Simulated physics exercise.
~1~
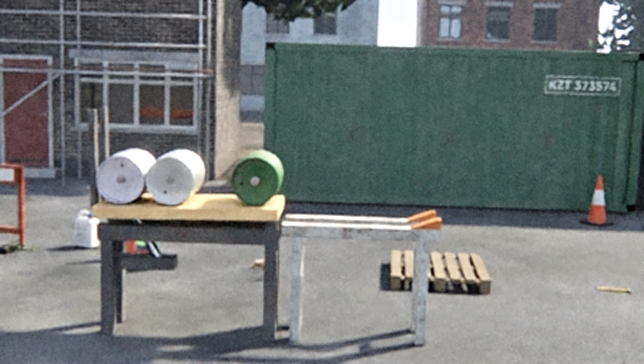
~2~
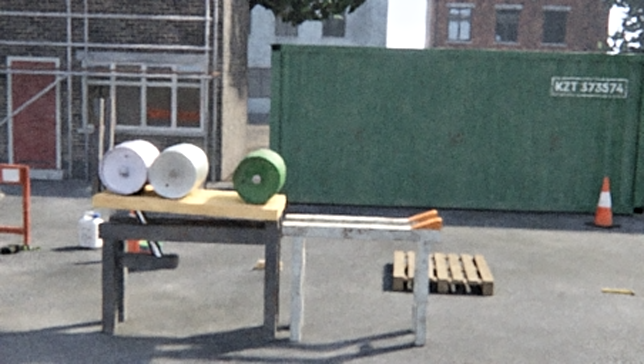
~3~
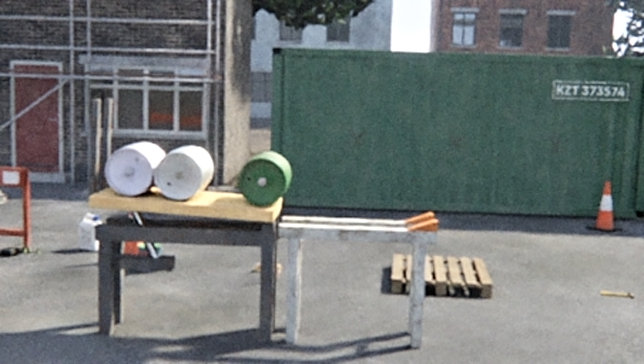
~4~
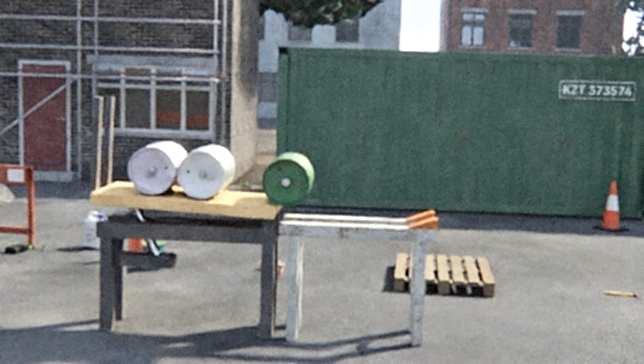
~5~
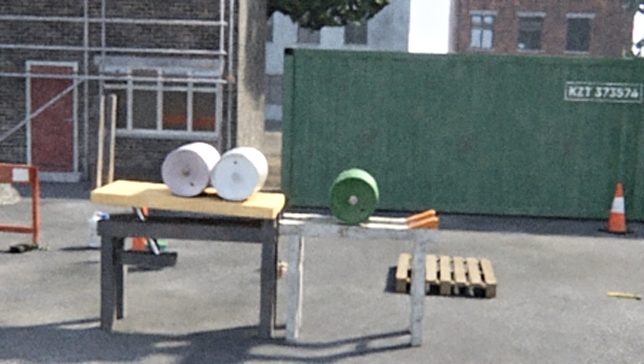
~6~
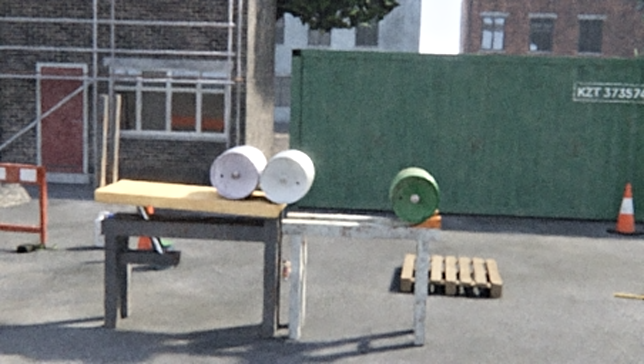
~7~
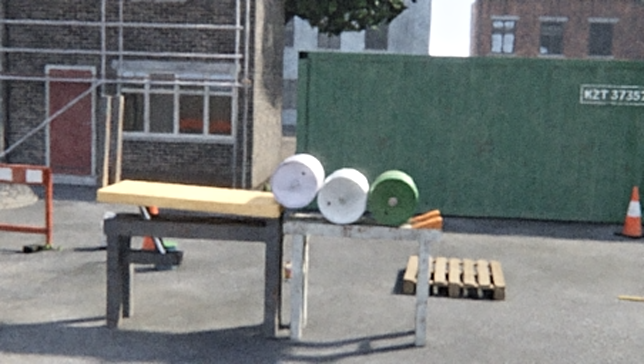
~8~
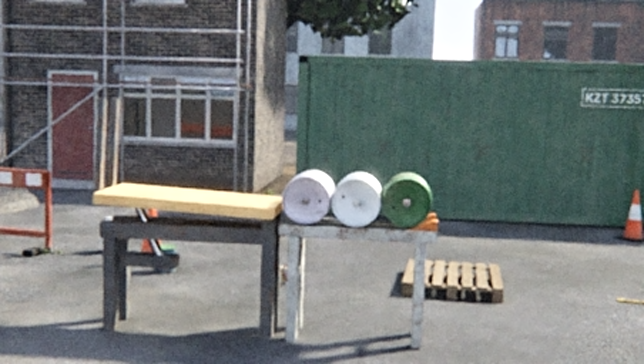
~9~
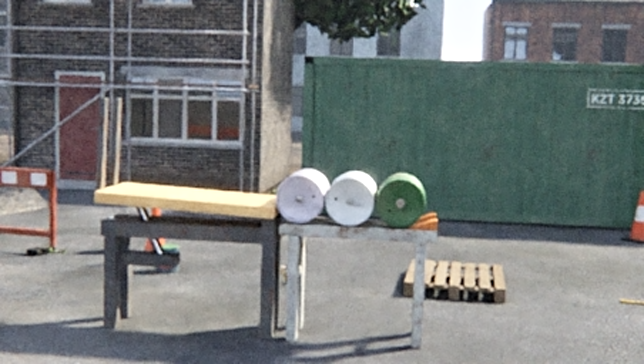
In a paved yard beside a green shipping container, a green drum and two white ones rolled right off a wooden tabletop onto a lower pale rack, where the green one reached the orange end and all three settled side by side.
